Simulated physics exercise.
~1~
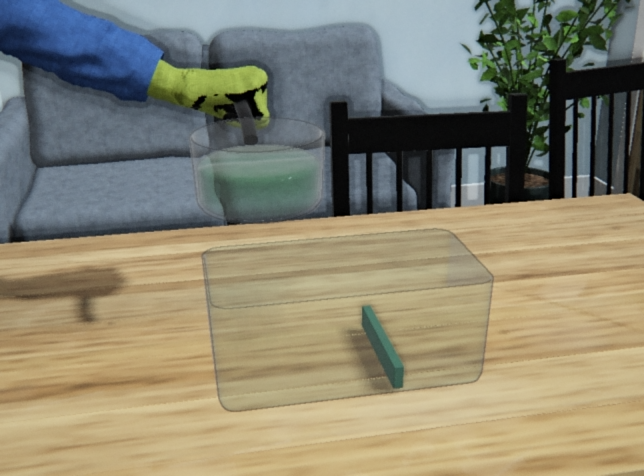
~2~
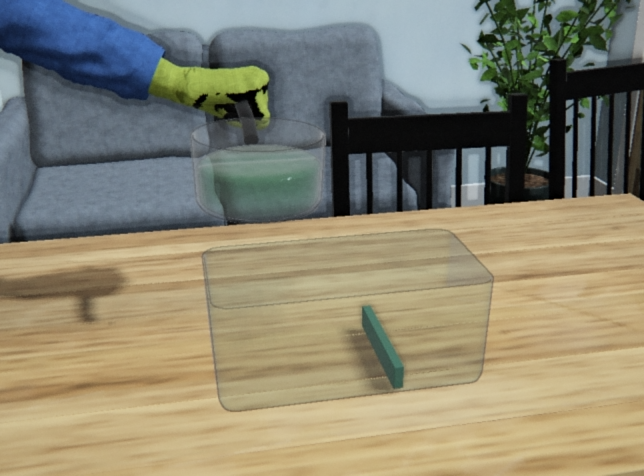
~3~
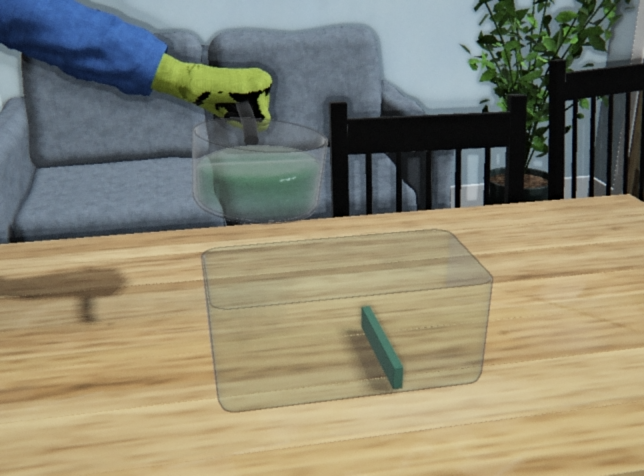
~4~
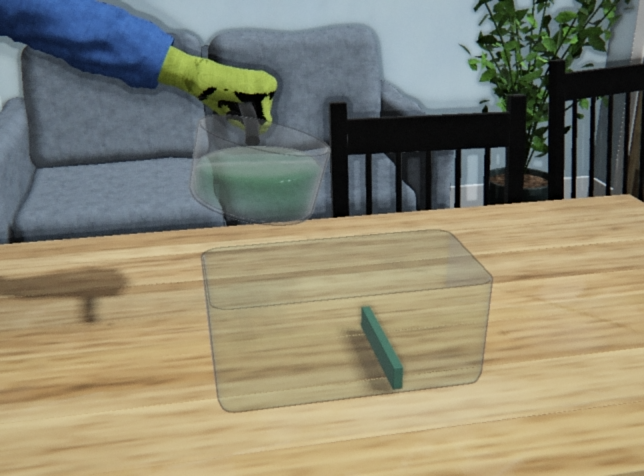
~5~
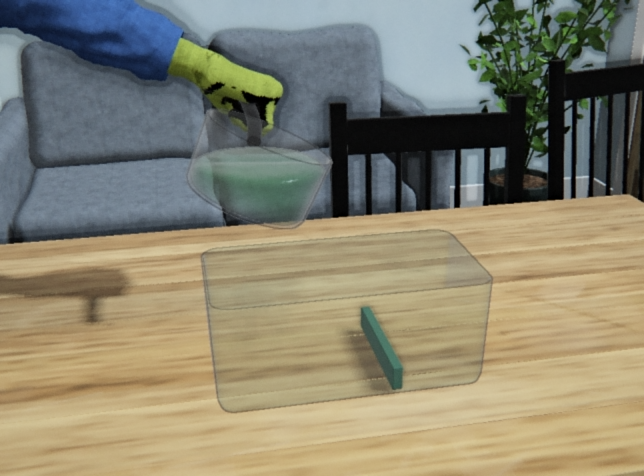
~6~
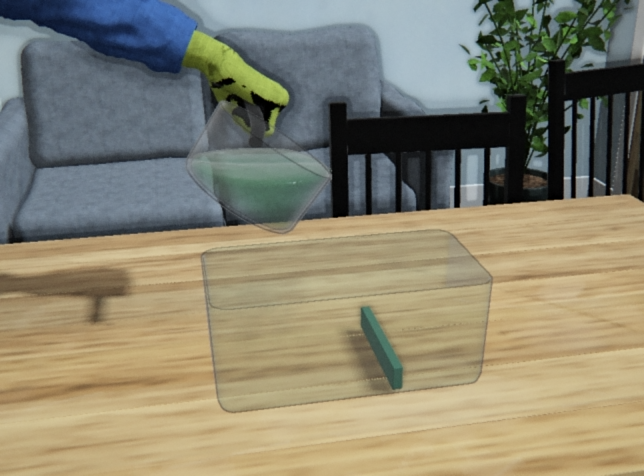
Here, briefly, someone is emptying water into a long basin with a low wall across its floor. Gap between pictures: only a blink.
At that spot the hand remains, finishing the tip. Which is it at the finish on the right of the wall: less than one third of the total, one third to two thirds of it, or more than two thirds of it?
At the finish the right of the wall has less than one third of the total.
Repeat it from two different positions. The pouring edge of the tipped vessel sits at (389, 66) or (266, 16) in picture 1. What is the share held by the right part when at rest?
You'd get 60 percent from the first and 15 percent from the second.
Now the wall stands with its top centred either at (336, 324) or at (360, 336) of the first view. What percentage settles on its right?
About 70 % for the first and about 50 % for the second.
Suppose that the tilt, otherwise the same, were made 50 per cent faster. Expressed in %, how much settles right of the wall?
It comes to 20 per cent or so.
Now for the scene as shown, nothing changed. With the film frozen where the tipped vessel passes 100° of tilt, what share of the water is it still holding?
25 per cent, approximately.
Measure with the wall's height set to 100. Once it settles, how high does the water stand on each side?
About 50 per cent on the left and 40 per cent on the right.
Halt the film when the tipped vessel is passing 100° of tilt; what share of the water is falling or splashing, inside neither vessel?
It's about 30 per cent.
A moment on, the tilt is 100° and 27 per cent is still to pour, 30 is left of the wall and 11 right of it.
Next, the tilt is 118° and 3 per cent is still to pour, 70 is left of the wall and 21 right of it.
Then the tilt is 118° and 0 per cent is still to pour, 73 is left of the wall and 24 right of it.
Later the tilt is 118° and 0 per cent is still to pour, 73 is left of the wall and 25 right of it.
At rest 73 per cent lies left of the wall, 25 right of it and 3 outside.
